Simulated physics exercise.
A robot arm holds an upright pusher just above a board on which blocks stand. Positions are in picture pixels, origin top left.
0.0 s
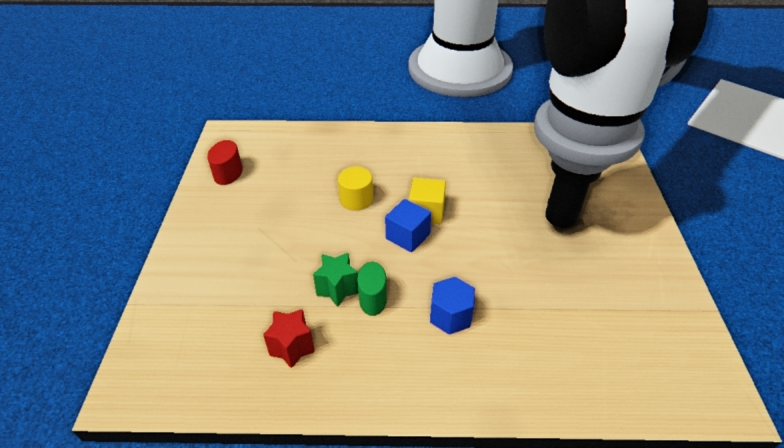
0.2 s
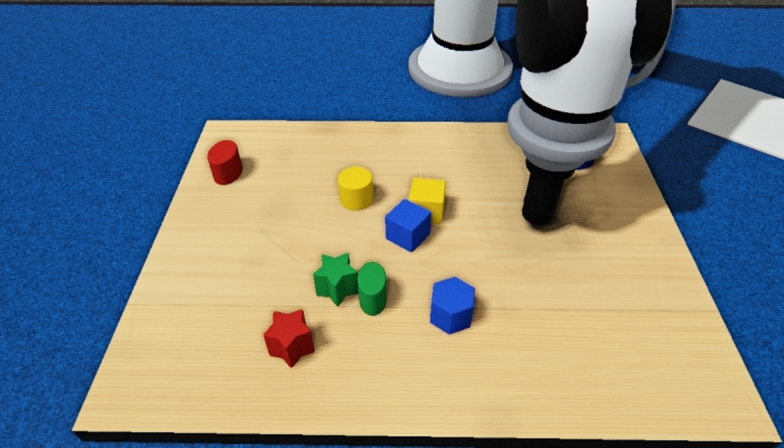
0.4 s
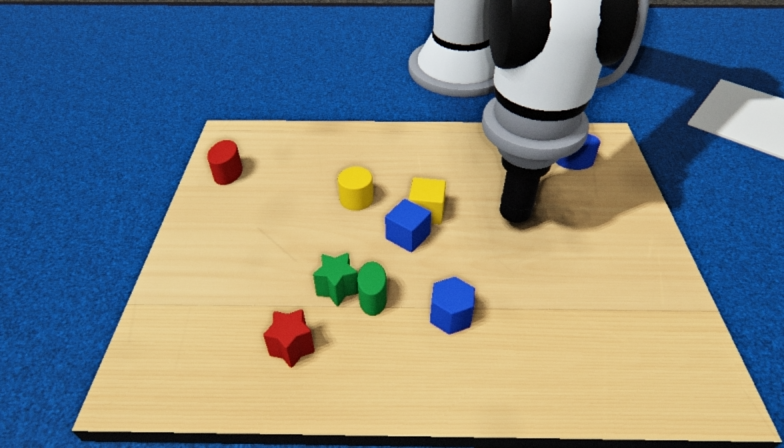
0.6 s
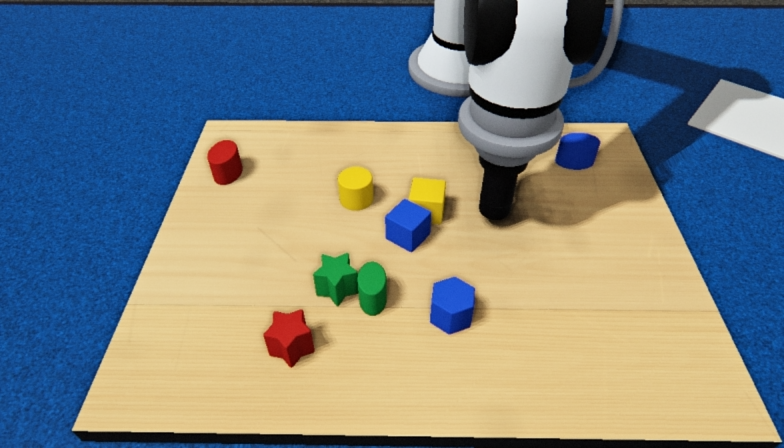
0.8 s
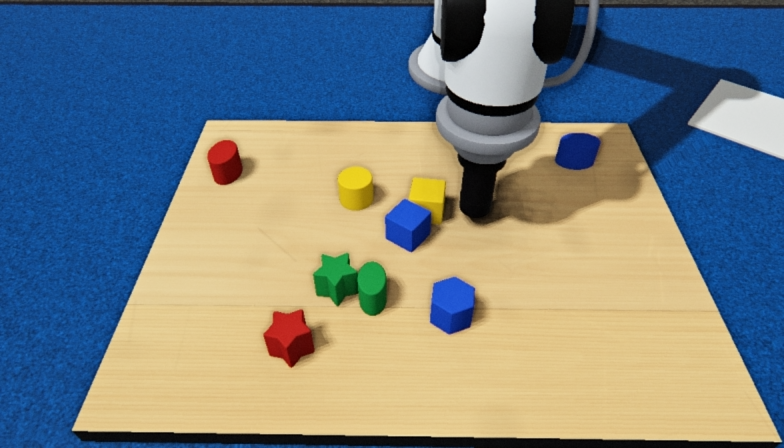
A robot arm with a black pusher moved steadily left above a wooden board, uncovering a blue block behind it and nearing the yellow and blue square blocks, while all the blocks stayed still.
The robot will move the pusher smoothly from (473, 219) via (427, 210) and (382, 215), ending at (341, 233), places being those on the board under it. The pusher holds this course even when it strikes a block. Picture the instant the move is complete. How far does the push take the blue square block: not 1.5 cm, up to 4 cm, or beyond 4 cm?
Short: Under 1.5 cm.
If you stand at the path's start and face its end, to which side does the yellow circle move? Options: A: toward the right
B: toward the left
Correct choice: A.
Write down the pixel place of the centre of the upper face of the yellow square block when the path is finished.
It should be at about (340, 183).
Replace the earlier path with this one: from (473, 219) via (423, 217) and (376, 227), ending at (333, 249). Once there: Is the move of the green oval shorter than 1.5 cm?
In short: Yes.
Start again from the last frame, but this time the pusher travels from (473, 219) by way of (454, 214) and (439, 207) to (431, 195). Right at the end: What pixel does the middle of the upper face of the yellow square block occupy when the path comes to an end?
Its top middle will sit at (404, 182).
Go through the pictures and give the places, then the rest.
Tip of the pusher at (561, 218), middles of tops, green star-shaped block at (335, 267), yellow circle at (355, 177), blue square block at (408, 213), yellow square block at (428, 189), in the first picture.
Pusher at (537, 215), nothing pushed, in the second picture.
Pusher at (515, 213), nothing pushed, in the third picture.
Pusher at (494, 210), nothing pushed, in the fourth picture.
Pusher at (475, 208), green star-shaped block at (335, 267), yellow circle at (355, 177), blue square block at (408, 213), yellow square block at (428, 189), in the fifth picture.
What follows on the original path. One third of the way, pusher at (428, 199); yellow square block at (396, 184).
Two thirds of the way, pusher at (382, 204); yellow circle at (325, 170); blue square block at (403, 216), turned 25° anticlockwise; yellow square block at (352, 182), turned 30° clockwise.
At the end, pusher at (340, 222); green star-shaped block unmoved; yellow circle at (319, 167); blue square block at (403, 216), turned 25° anticlockwise; yellow square block at (340, 183), turned 45° clockwise.
